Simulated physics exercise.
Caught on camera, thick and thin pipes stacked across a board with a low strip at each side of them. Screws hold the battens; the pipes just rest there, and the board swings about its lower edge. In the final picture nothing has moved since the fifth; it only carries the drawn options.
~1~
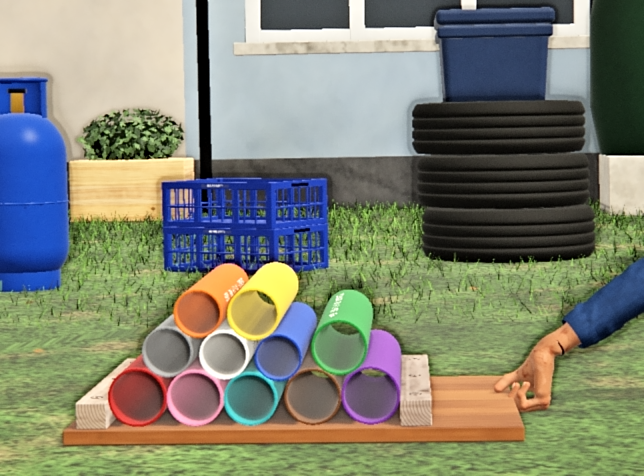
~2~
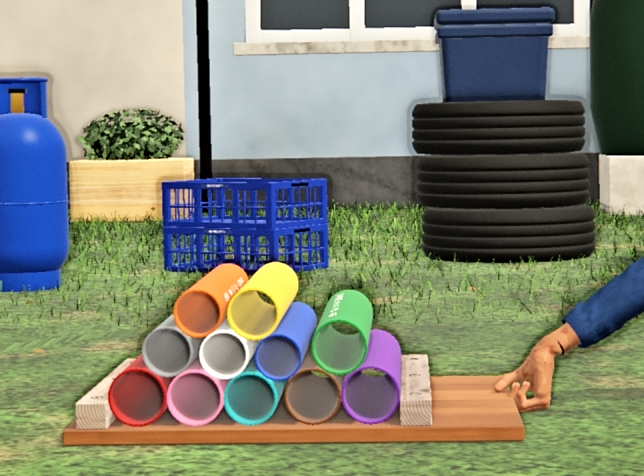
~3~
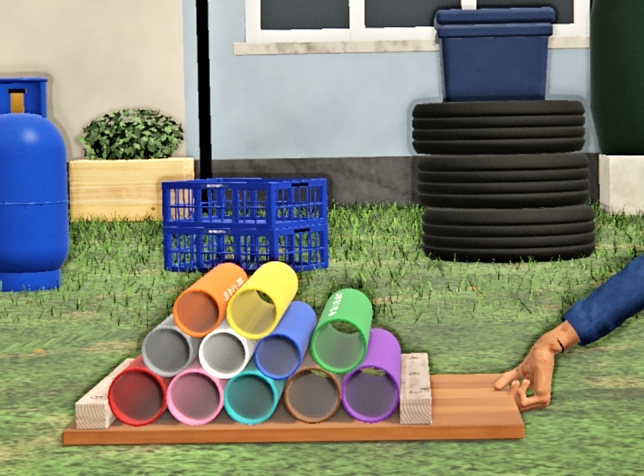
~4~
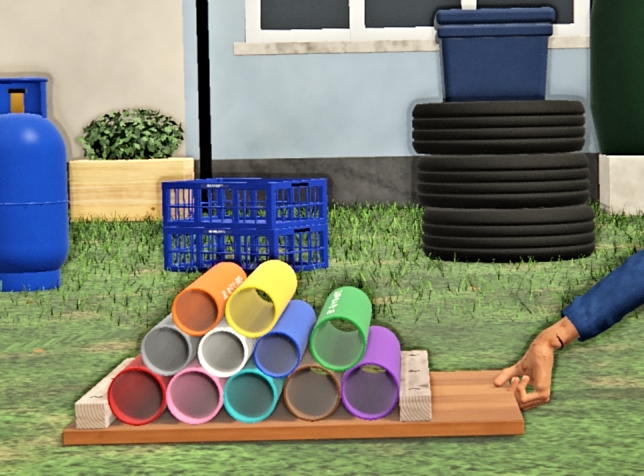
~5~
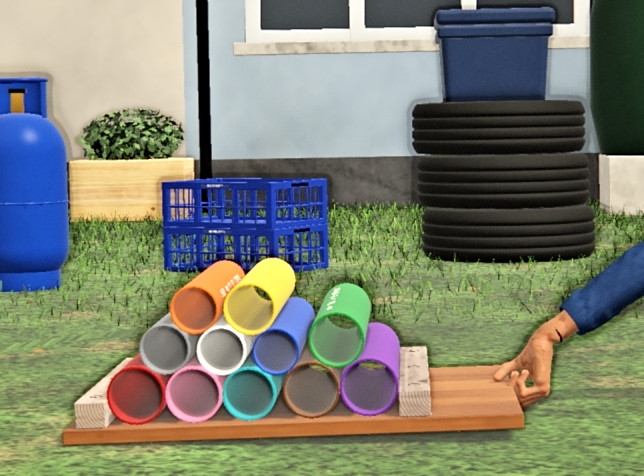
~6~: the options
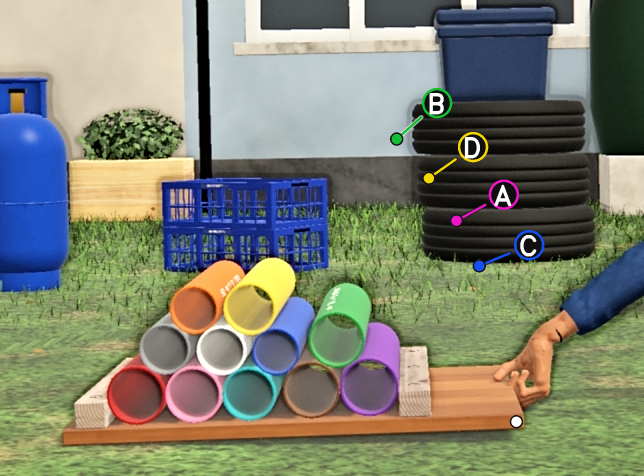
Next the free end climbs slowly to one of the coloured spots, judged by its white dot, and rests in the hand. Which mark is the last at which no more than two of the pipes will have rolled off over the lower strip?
A is the limit.
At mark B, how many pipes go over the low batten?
At B the number is six.
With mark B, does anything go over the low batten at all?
Yes, at B.
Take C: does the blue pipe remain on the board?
Yes, with C.
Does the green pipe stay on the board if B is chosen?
No, with B.
On the marked copy, A at (457, 221); B at (397, 139); C at (479, 266); D at (429, 179); the white dot at (517, 422).
Following A. Soon after the start, board at 16°.
Later, board at 28°.
In the end, board at 28°, none over the low batten.
As for the rest, B six over the low batten; C none over the low batten; D six over the low batten.
